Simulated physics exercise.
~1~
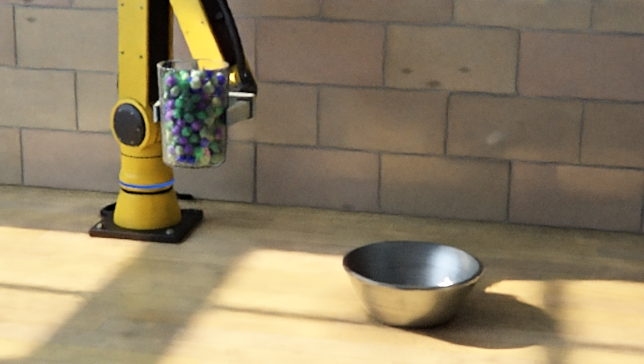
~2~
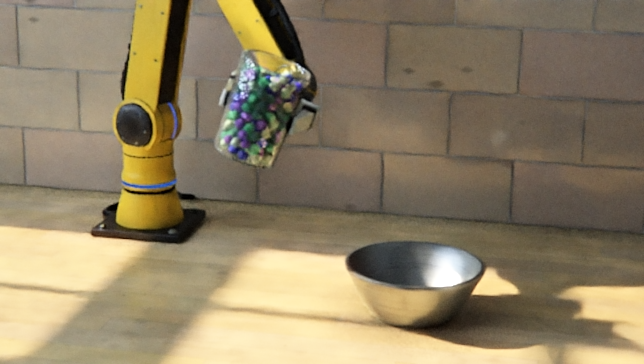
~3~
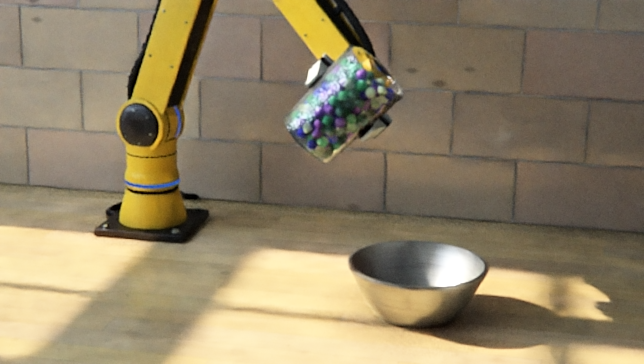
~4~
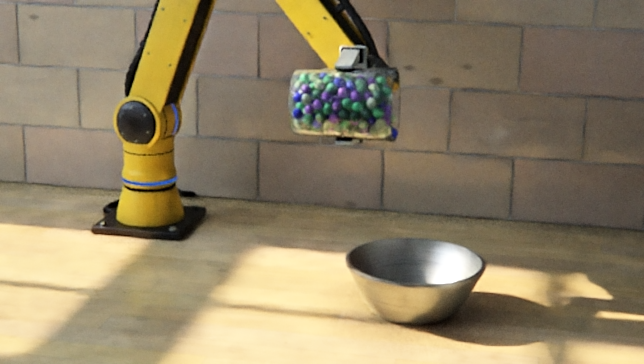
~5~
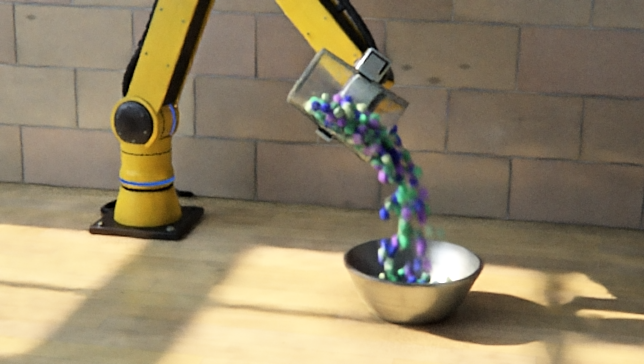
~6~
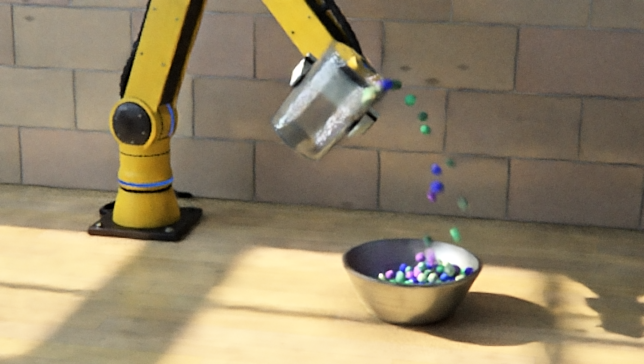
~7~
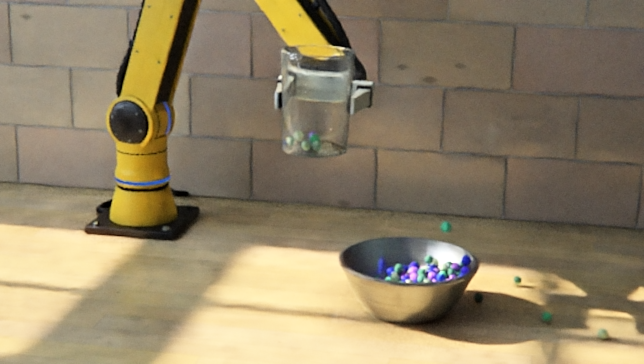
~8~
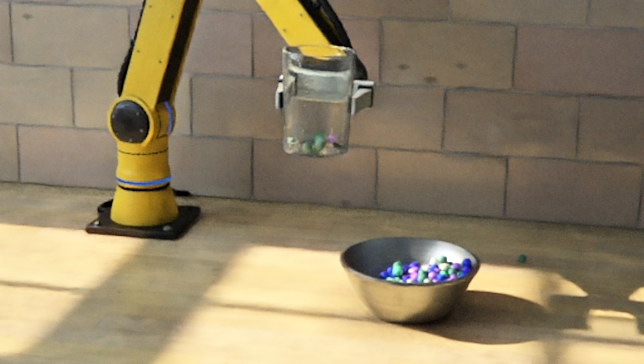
On a sunlit wooden table before a brick wall, a yellow robot arm carries a clear tumbler of colourful round sweets right and tips it, pouring most into a metal bowl while a few scatter, then turns it upright with some left inside.
